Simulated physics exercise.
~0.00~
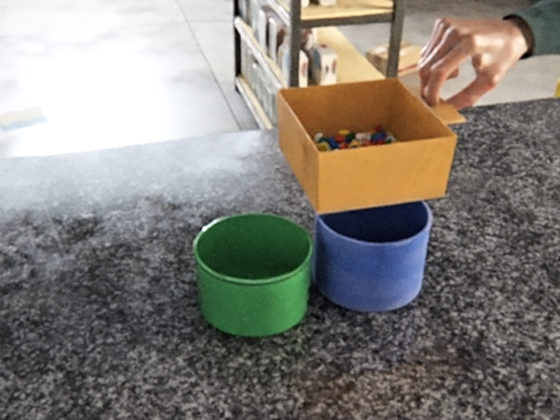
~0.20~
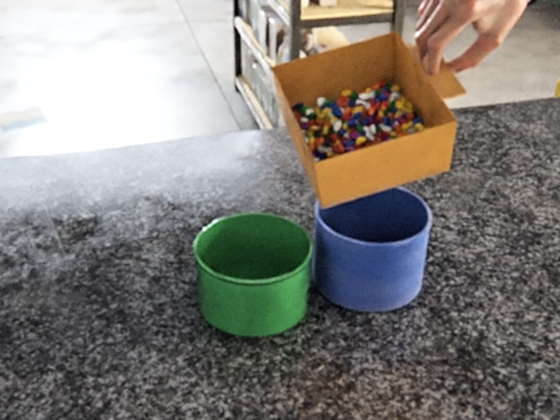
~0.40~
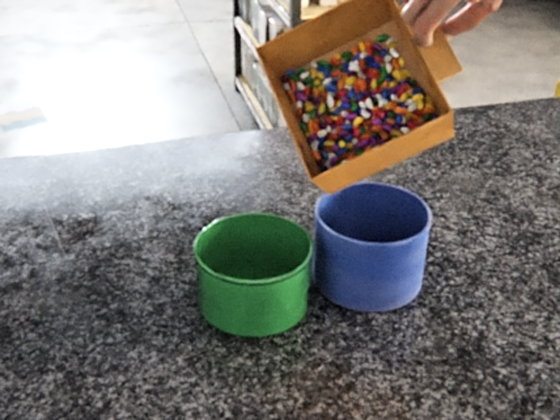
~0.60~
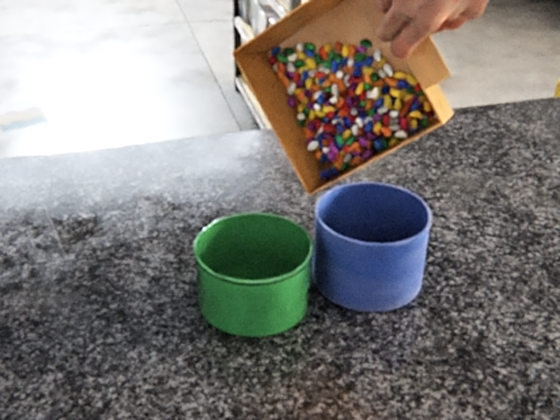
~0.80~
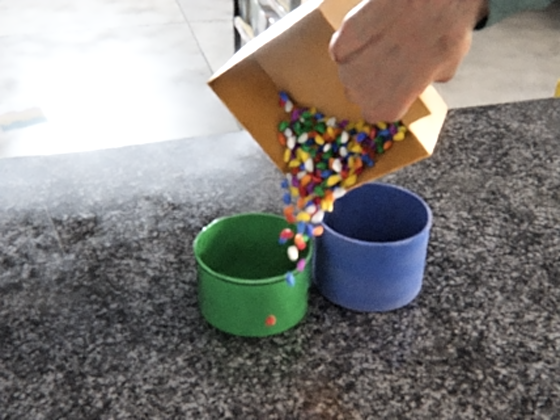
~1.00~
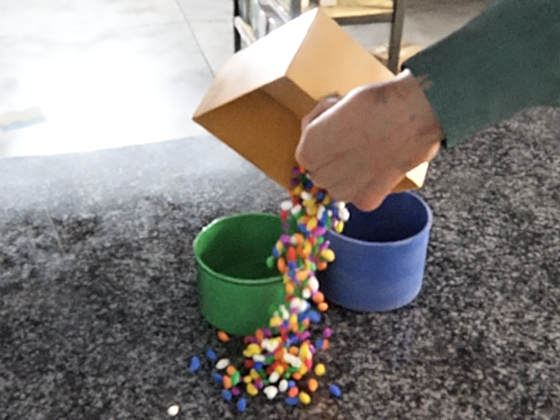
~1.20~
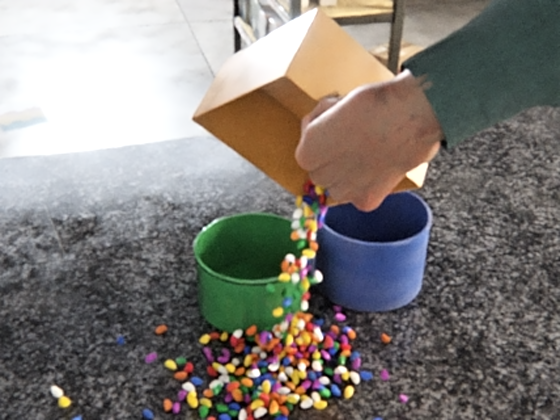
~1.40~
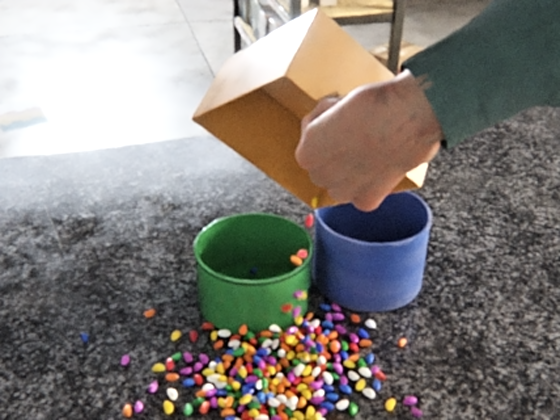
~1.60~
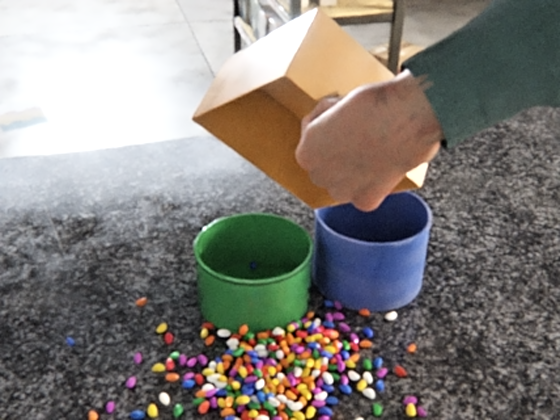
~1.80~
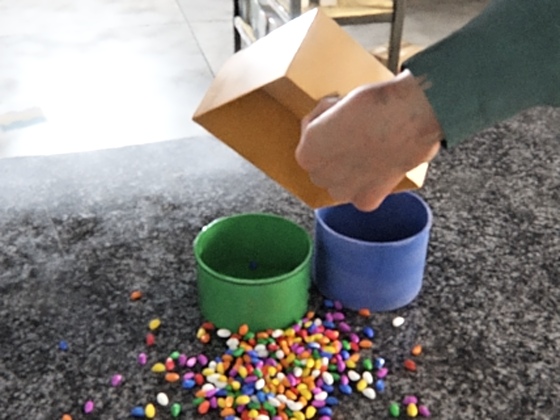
At the start, a hand holds an open tan box of small colourful jelly beans above a green pot and a blue pot standing side by side on a speckled dark surface. The hand tips the box steadily toward the viewer, showing more of the beans inside. As the box tilts further, the beans begin to spill from its lower edge near the gap between the pots. They pour down in a thick stream and scatter across the surface in front. The stream thins and stops, leaving a wide colourful pile outside the pots while the hand holds the tipped box still.
